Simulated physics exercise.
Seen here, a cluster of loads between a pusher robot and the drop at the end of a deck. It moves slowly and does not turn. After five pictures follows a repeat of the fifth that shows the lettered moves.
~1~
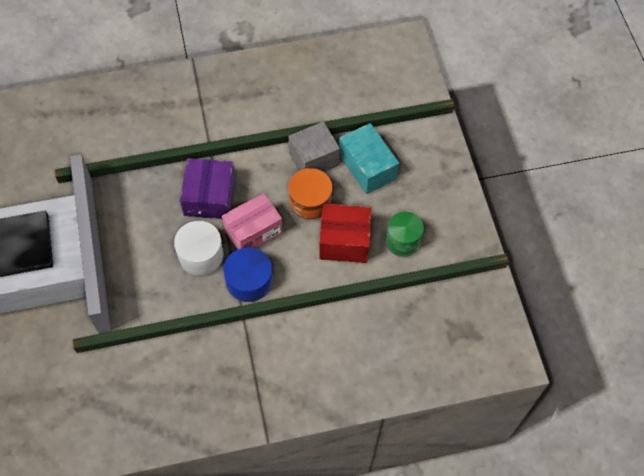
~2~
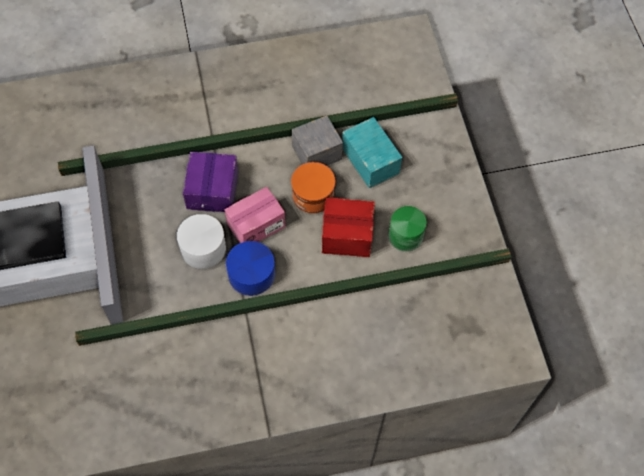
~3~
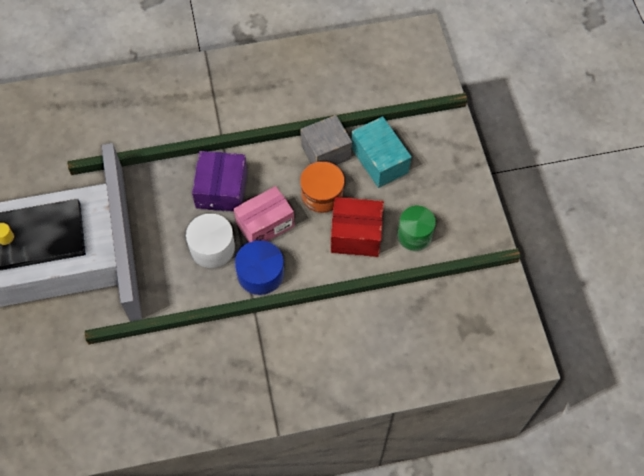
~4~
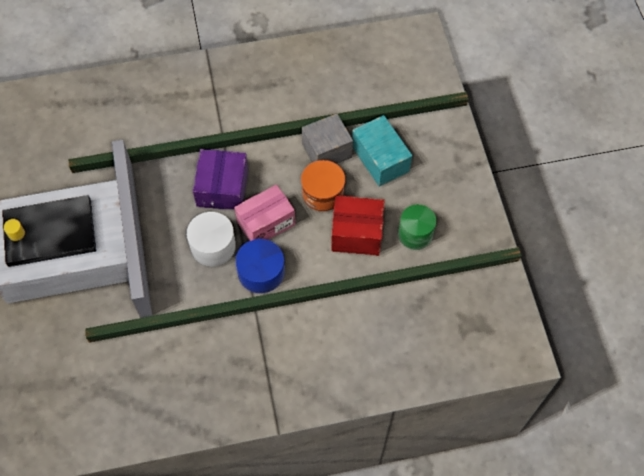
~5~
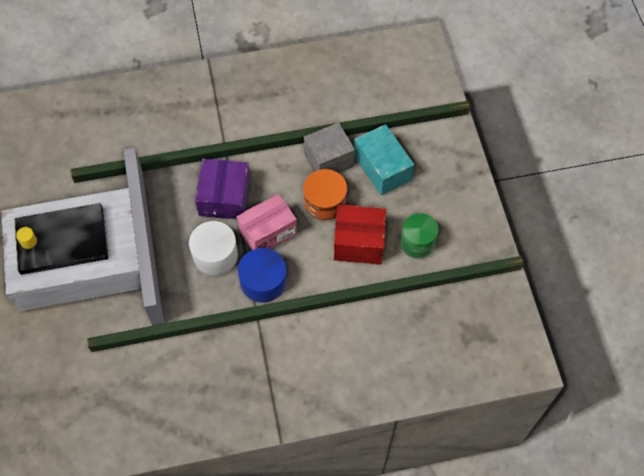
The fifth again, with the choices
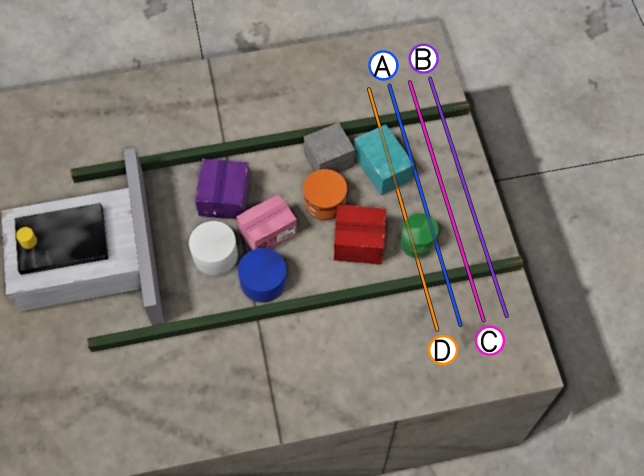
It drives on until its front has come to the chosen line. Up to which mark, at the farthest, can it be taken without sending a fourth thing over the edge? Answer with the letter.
Up to line A.
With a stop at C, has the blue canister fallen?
By then, no.
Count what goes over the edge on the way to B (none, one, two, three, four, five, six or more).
Six or more.
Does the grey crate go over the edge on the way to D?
No.
On the marked copy, A at (423, 197); B at (466, 189); C at (444, 193); D at (401, 201).
With A. Early on, robot (174, 217); orange pail (349, 182); blue canister (288, 276).
Further on, robot (277, 199); turquoise crate (443, 126); orange pail (438, 162).
At the end, robot (355, 185); orange pail over the edge; turquoise crate over the edge; three fallen.
As for the rest, B drops six; C drops six; D is within the limit but short.
